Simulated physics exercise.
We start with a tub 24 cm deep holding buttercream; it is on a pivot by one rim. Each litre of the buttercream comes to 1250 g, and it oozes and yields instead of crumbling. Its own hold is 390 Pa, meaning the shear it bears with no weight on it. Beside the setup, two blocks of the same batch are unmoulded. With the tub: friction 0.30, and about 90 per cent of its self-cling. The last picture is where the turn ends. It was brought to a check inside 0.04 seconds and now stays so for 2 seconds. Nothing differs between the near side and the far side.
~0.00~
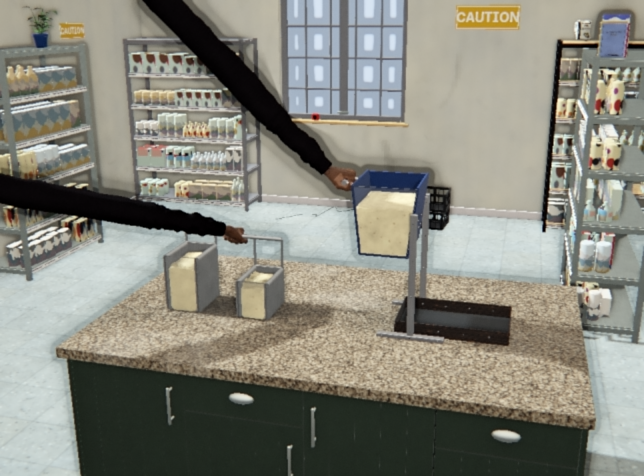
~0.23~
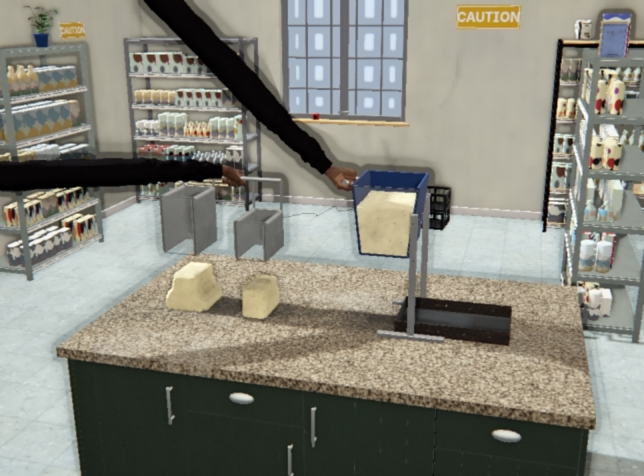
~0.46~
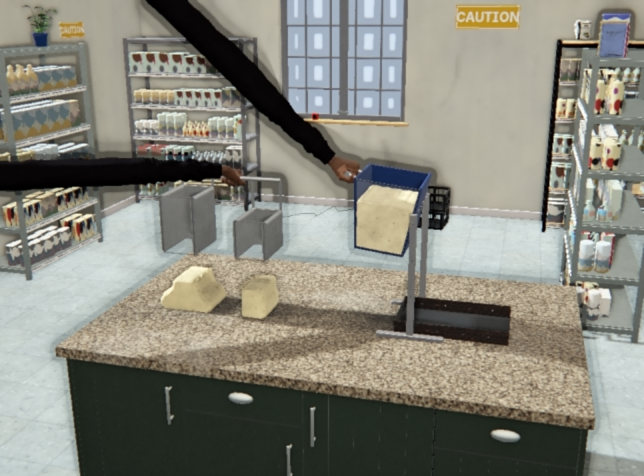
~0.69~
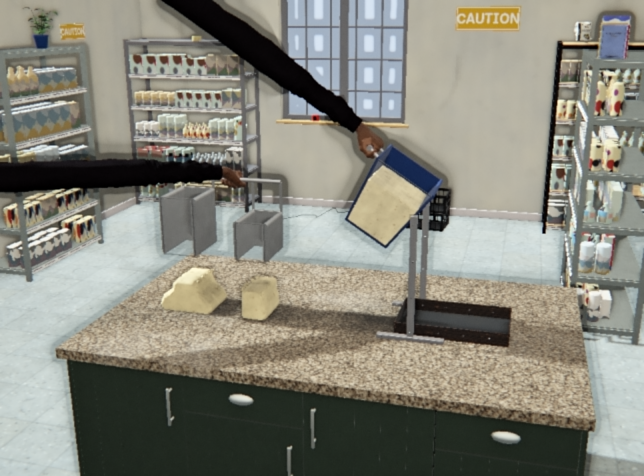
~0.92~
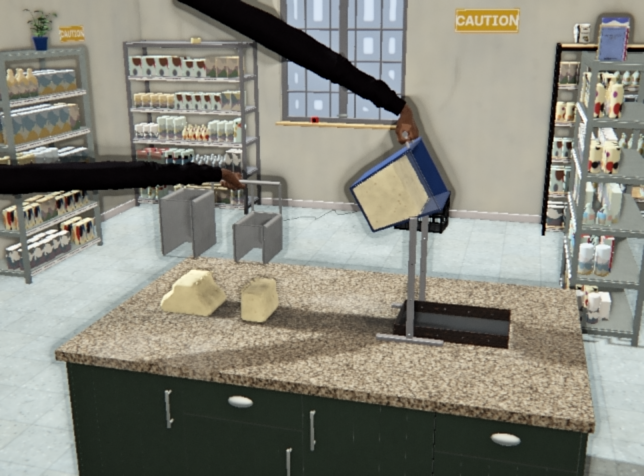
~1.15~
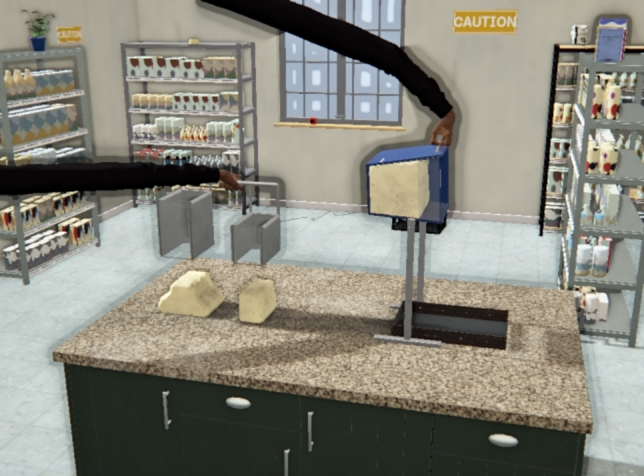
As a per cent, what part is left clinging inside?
Near 76 %.
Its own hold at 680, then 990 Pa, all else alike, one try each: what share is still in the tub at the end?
Respectively 100 % and 100 %.
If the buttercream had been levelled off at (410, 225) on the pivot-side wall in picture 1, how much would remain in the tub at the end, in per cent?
Result: Approx. 100 % remaining in tub.
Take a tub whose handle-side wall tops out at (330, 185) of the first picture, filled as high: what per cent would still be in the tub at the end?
I'd put it at close to 45 per cent.
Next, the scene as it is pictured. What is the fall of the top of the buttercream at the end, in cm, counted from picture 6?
The top ends up some 7 cm below its level in the last picture.
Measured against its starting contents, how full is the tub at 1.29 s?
Roughly 100 per cent.
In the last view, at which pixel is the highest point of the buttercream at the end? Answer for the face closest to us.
The highest point is near (399, 183) in the last picture.
By 1.29 s, the tub is at 87 degrees and holds 100 %.
By 1.46 s, the tub is at 87 degrees and holds 95 %.
By 1.63 s, the tub is at 87 degrees and holds 83 %.
By 1.80 s, the tub is at 87 degrees and holds 76 %.
By 3.15 s, at the end, the tub is at 87 degrees and holds 76 %.
